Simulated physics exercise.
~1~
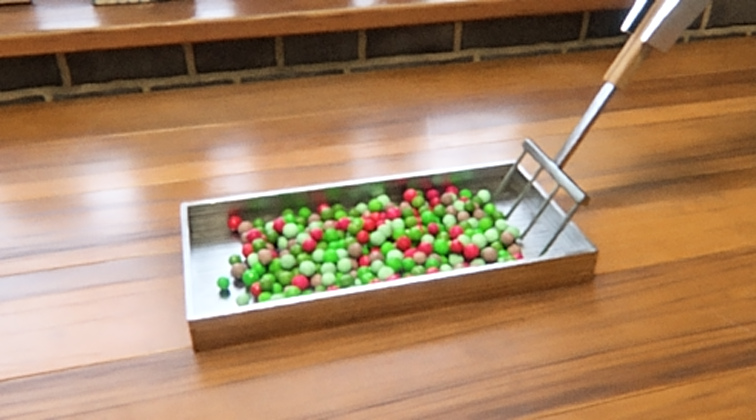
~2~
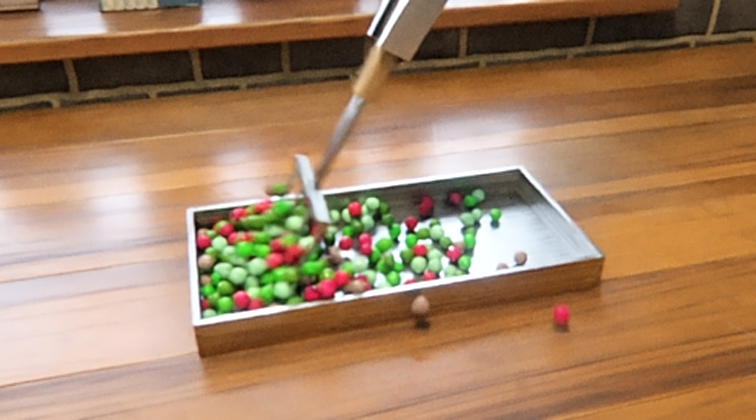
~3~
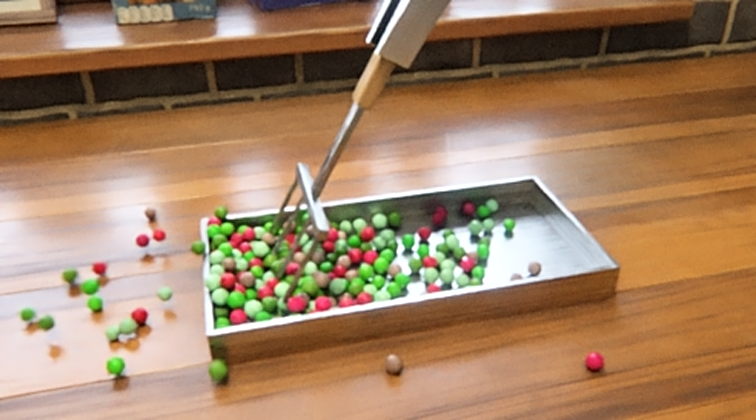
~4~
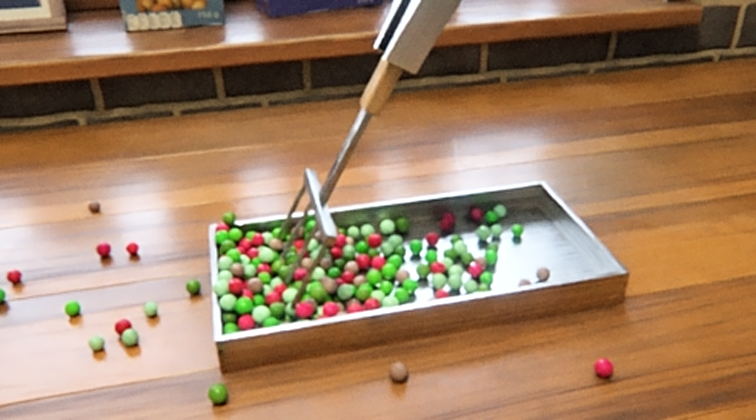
The clip opens on a shallow metal trough on a wooden table, filled with round sweets in red, brown and shades of green, with a pronged comb held by an arm at its right end. The comb sweeps left through the sweets, heaping them toward the left end and clearing much of the right side. A red one and a brown one drop onto the table in front. More then spill over the left end and scatter across the wood. Finally the comb stands still in the heap, most sweets remaining inside the trough and a small share lying outside.
